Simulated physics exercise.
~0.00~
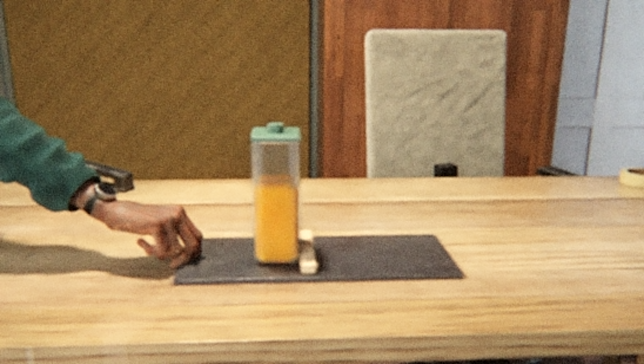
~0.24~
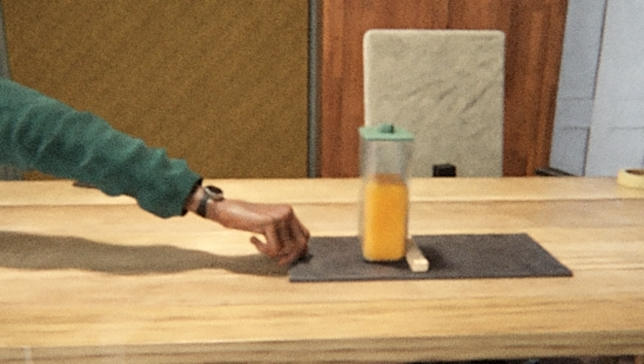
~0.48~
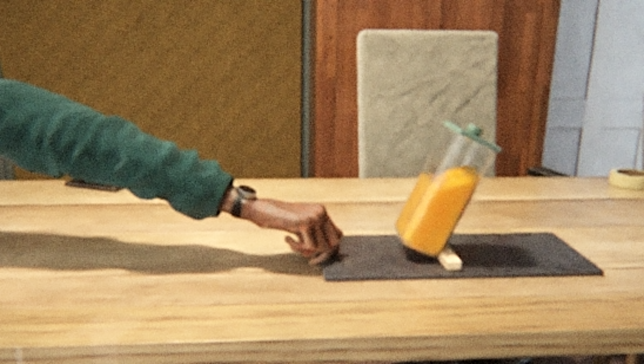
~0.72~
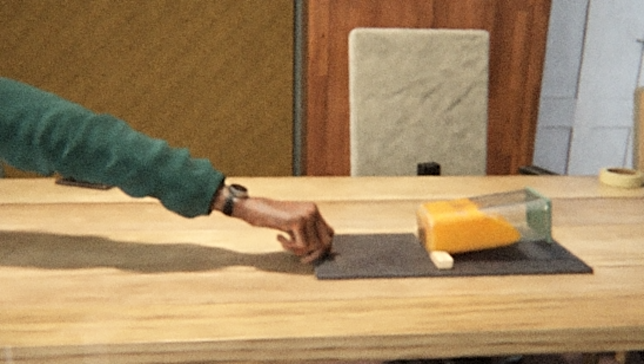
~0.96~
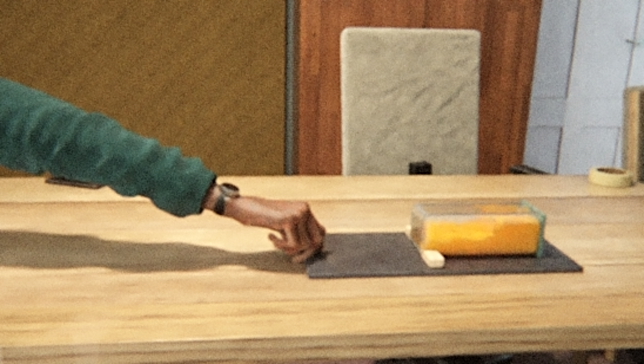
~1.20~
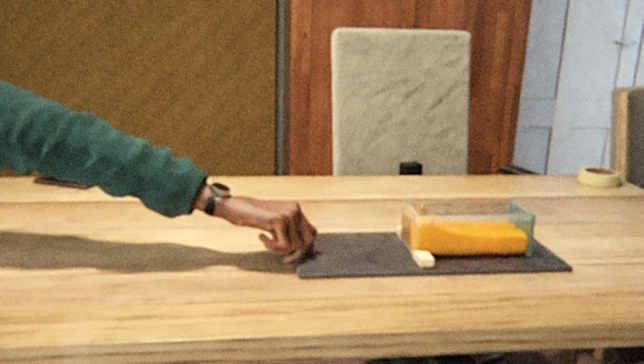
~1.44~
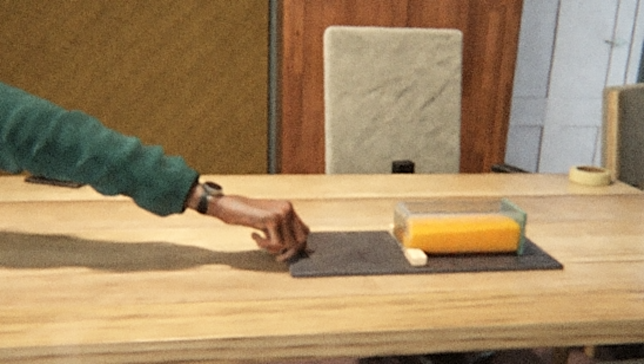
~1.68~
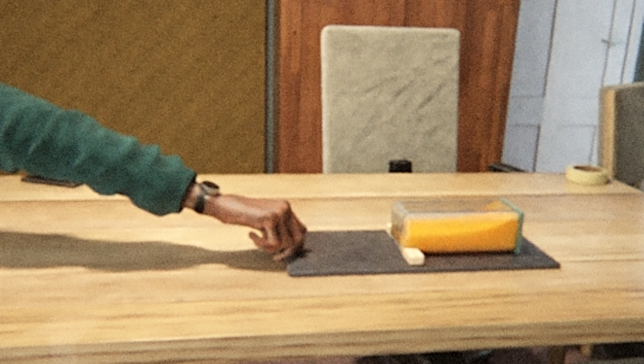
On a wooden table, a hand in a green sleeve slid a dark board to the right with a square bottle of orange juice standing on it, and when the board stopped, the bottle tipped over a small batten and ended up lying on its side.
